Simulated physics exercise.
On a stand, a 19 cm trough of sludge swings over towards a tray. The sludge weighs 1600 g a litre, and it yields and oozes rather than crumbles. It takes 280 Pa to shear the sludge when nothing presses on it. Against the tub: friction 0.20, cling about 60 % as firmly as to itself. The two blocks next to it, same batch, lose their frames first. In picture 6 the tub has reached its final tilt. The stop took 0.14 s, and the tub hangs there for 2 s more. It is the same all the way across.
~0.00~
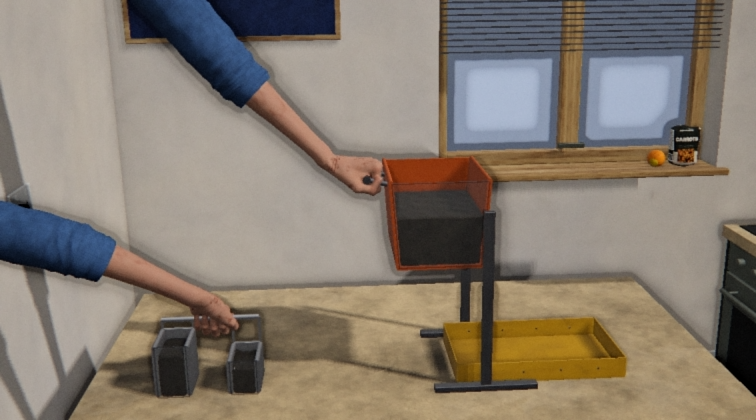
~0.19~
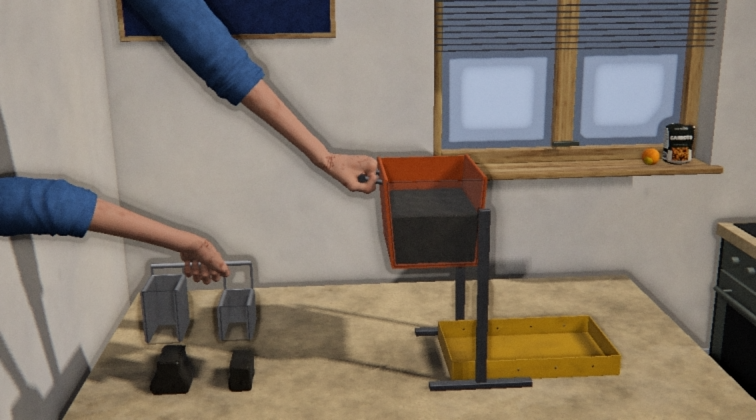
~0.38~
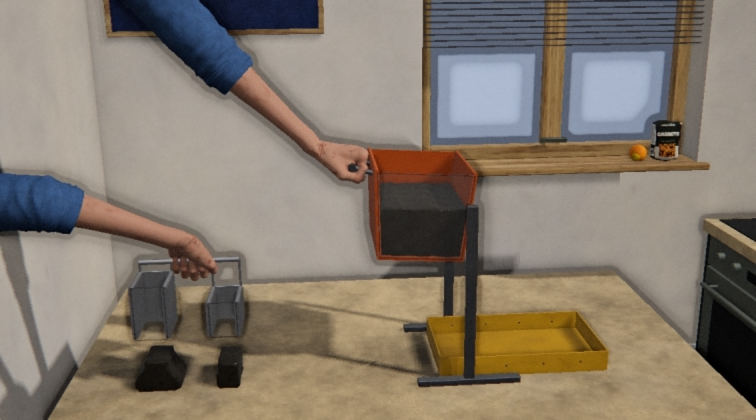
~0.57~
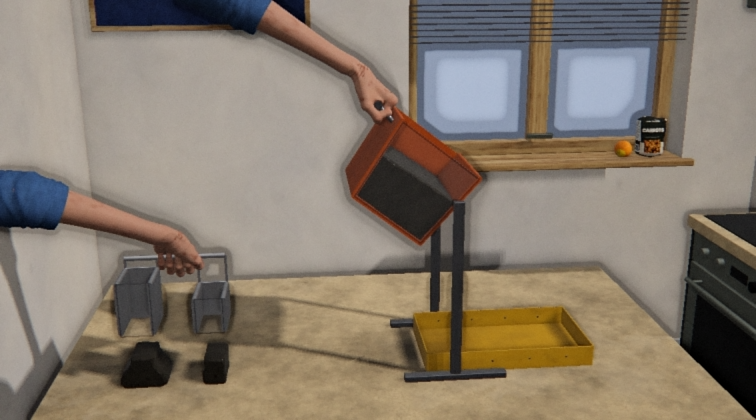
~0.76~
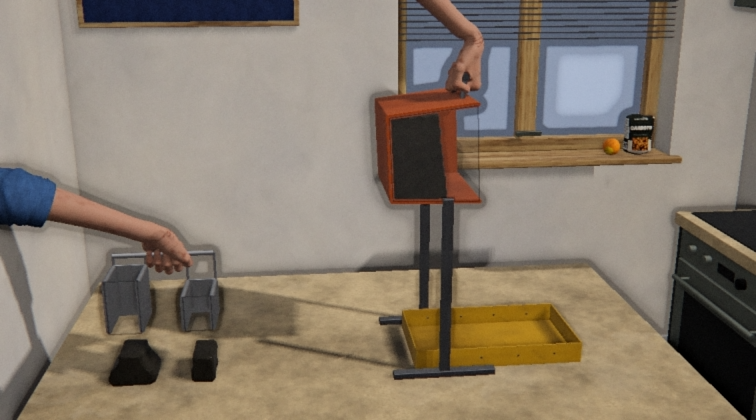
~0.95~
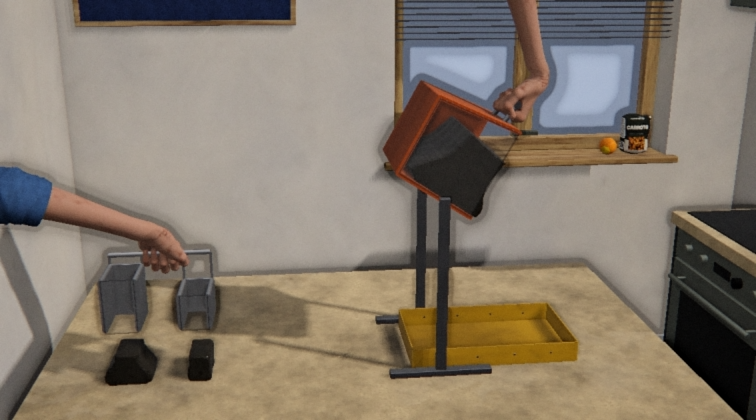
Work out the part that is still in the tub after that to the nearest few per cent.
It comes to some 0 %.
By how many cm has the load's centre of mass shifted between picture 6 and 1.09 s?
Some 18 cm.
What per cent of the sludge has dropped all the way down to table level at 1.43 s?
About 100 %.
After 1.09 s, the tub is at 119 degrees and holds 17 %.
After 1.26 s, the tub is at 119 degrees and holds 0 %.
After 1.43 s, the tub is at 119 degrees and holds 0 %.
After 1.60 s, the tub is at 119 degrees and holds 0 %.
After 2.95 s, the tub is at 119 degrees and holds 0 %.
